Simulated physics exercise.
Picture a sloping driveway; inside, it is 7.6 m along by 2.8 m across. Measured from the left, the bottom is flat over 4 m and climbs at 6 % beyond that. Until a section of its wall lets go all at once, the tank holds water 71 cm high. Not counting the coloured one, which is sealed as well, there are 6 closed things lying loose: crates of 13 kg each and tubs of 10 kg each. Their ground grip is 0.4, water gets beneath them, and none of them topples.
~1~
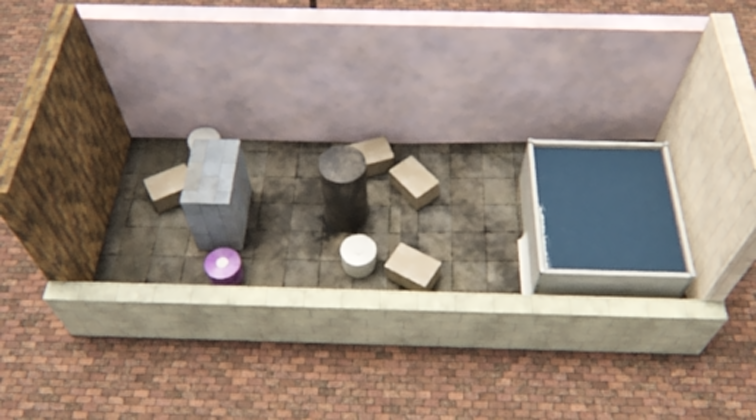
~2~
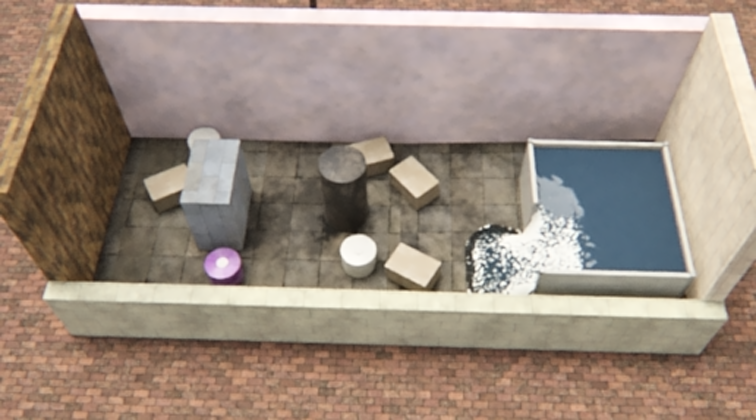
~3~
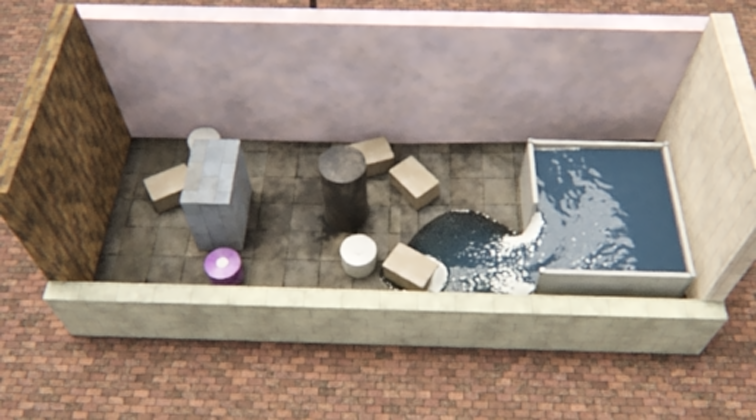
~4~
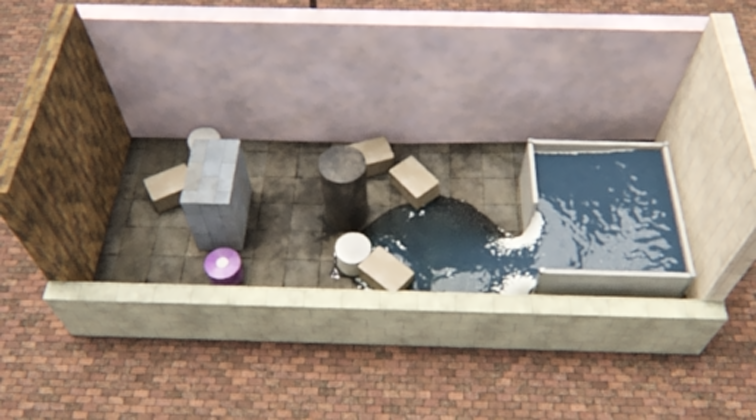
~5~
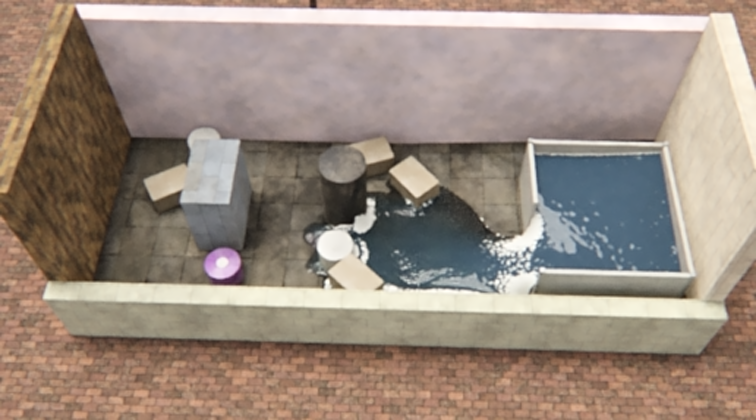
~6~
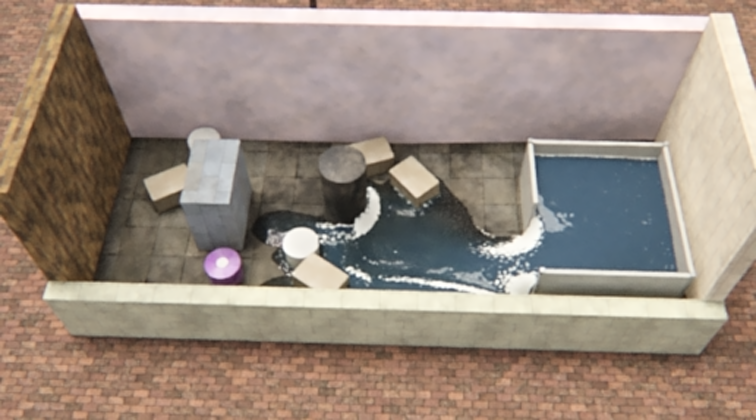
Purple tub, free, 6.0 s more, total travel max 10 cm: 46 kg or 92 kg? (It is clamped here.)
Result: Neither passes.
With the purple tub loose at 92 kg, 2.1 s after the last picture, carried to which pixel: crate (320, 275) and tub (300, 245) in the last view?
(184, 275) and (277, 190), roughly.
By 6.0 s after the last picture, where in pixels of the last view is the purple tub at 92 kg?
Estimated position: About (134, 266).
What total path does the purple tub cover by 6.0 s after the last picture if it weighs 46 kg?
Around 500 centimetres in total.
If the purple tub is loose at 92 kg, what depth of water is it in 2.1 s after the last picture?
Something like 24 centimetres.
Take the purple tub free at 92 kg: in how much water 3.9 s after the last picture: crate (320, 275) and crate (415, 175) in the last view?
I'd estimate 23 cm for the first and 5 cm for the second.
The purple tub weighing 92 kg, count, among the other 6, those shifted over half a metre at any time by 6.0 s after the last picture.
The tally stands at 5.
Then, 0.4 s after the last picture the purple tub would be 7 cm from its start with 46 kg and 3 cm from its start with 92 kg; 9 cm of water round it then.
Then, 2.1 s after the last picture the purple tub would be 155 cm from its start with 46 kg and 108 cm from its start with 92 kg; 24 cm of water round it then.
Then, 3.9 s after the last picture the purple tub would be 211 cm from its start with 46 kg and 112 cm from its start with 92 kg; 22 cm of water round it then.
Then, 6.0 s after the last picture the purple tub would be 191 cm from its start with 46 kg and 112 cm from its start with 92 kg; 19 cm of water round it then.
